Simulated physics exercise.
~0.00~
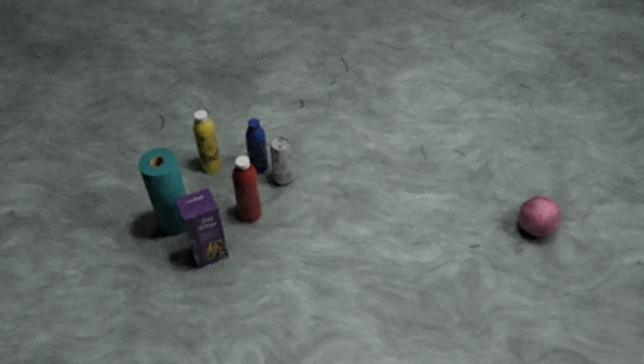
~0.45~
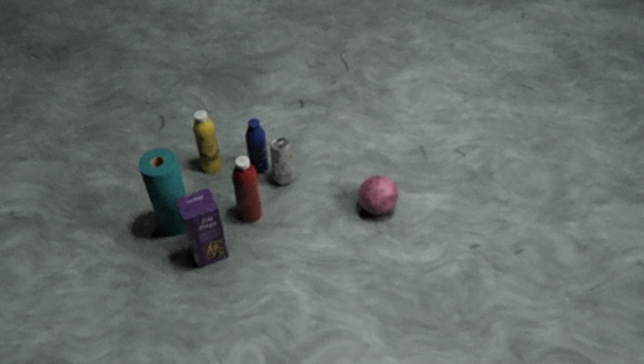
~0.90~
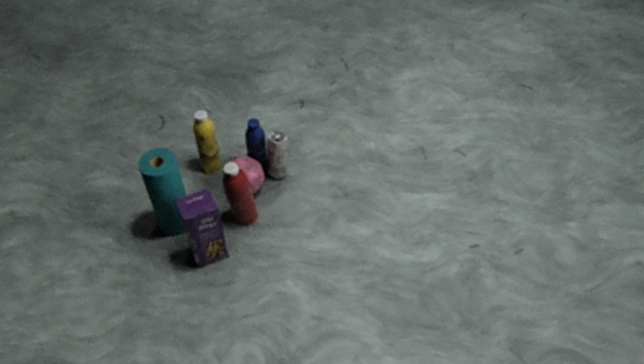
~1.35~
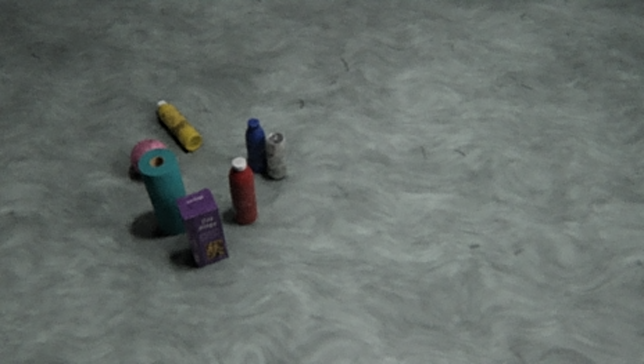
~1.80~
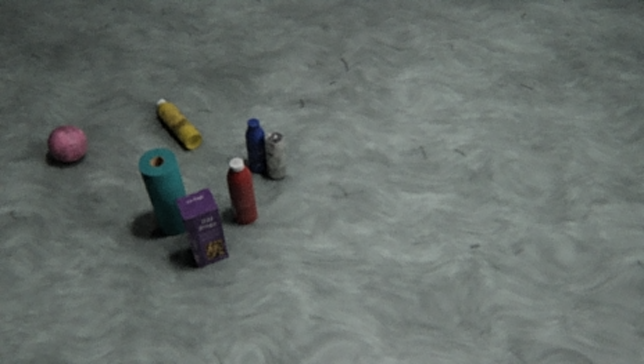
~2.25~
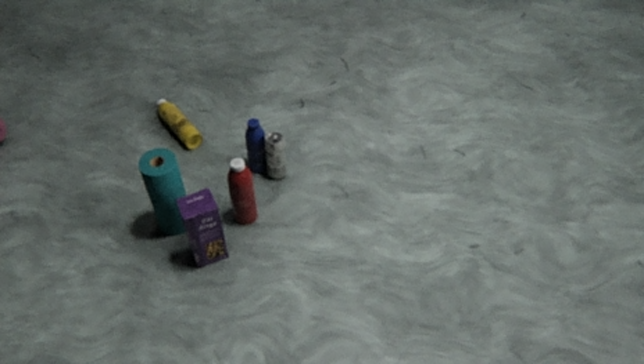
On a grey, swirly floor, a pink ball rolled left into a cluster of six upright items, nudging the red bottle and white can and knocking the yellow bottle over, then rolled on nearly out of view, leaving the other five standing.
